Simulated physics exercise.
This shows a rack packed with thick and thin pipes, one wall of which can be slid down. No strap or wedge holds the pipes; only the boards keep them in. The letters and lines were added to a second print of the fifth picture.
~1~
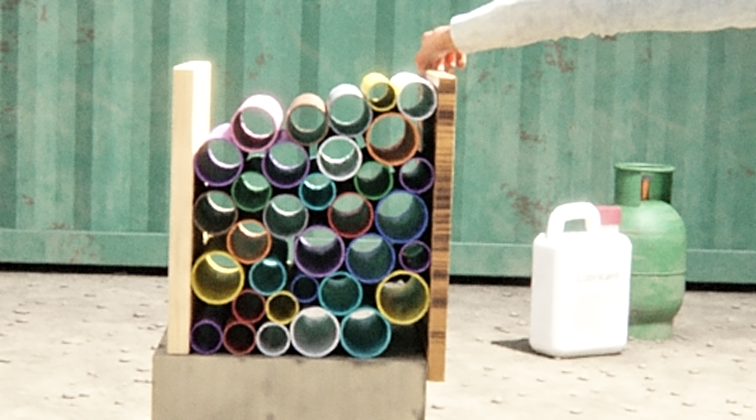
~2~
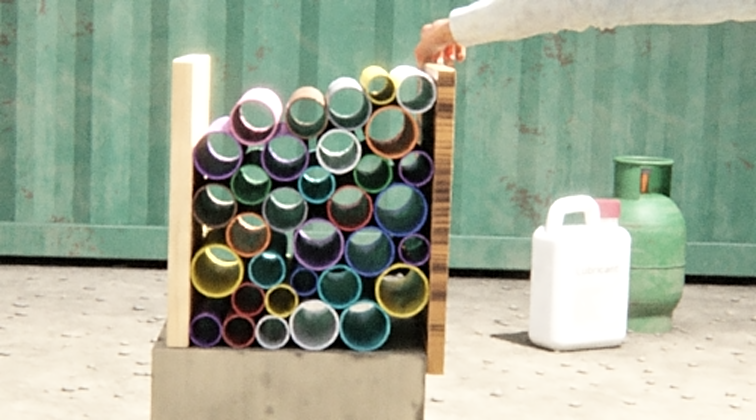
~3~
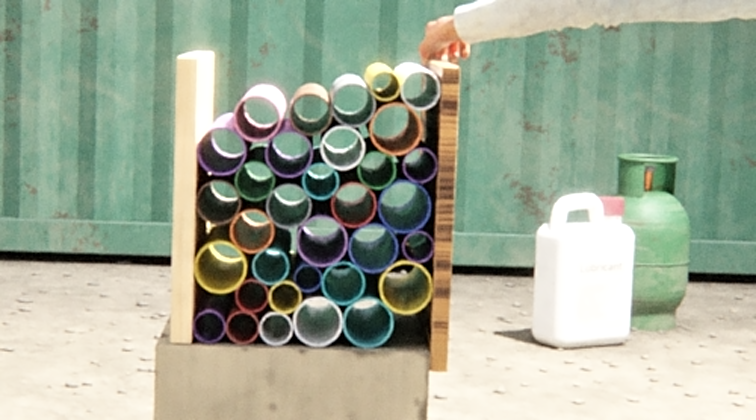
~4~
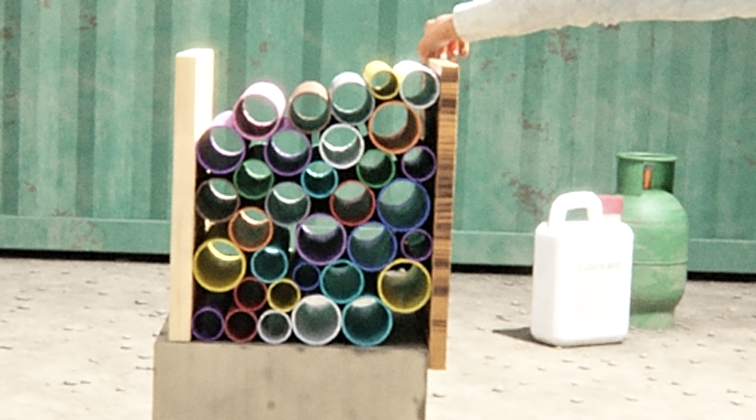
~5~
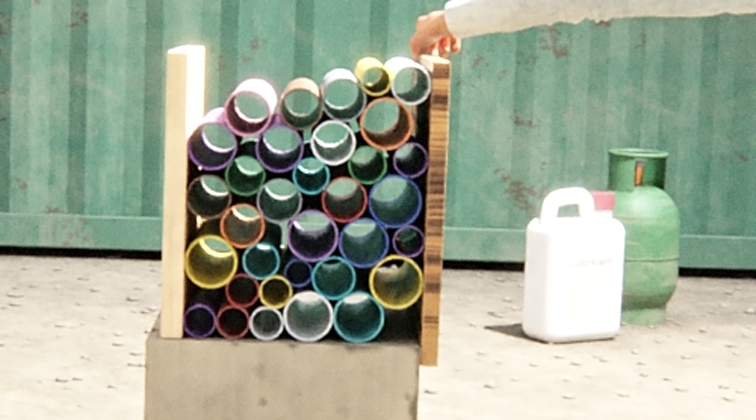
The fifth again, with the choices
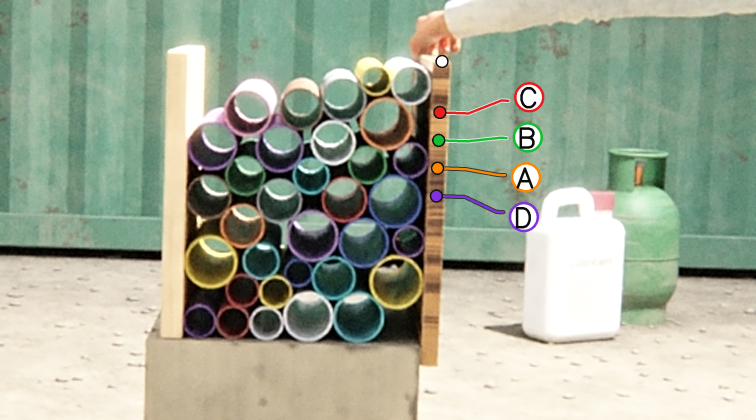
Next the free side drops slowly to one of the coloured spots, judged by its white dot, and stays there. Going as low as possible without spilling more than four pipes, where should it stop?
At most to A.
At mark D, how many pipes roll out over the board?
At D the number is five.
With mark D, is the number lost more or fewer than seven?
Fewer than seven.
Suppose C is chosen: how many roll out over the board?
The count is none.
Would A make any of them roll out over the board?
Yes.
On the marked copy, A at (438, 168); B at (439, 141); C at (440, 113); D at (437, 196); the white dot at (442, 61).
Taking A. A third of the way, top of the board (430, 112).
Two thirds of the way, top of the board (428, 168).
When it is over, top of the board (428, 168), one out over the board.
As for the rest, B one out over the board; C none out over the board; D five out over the board.
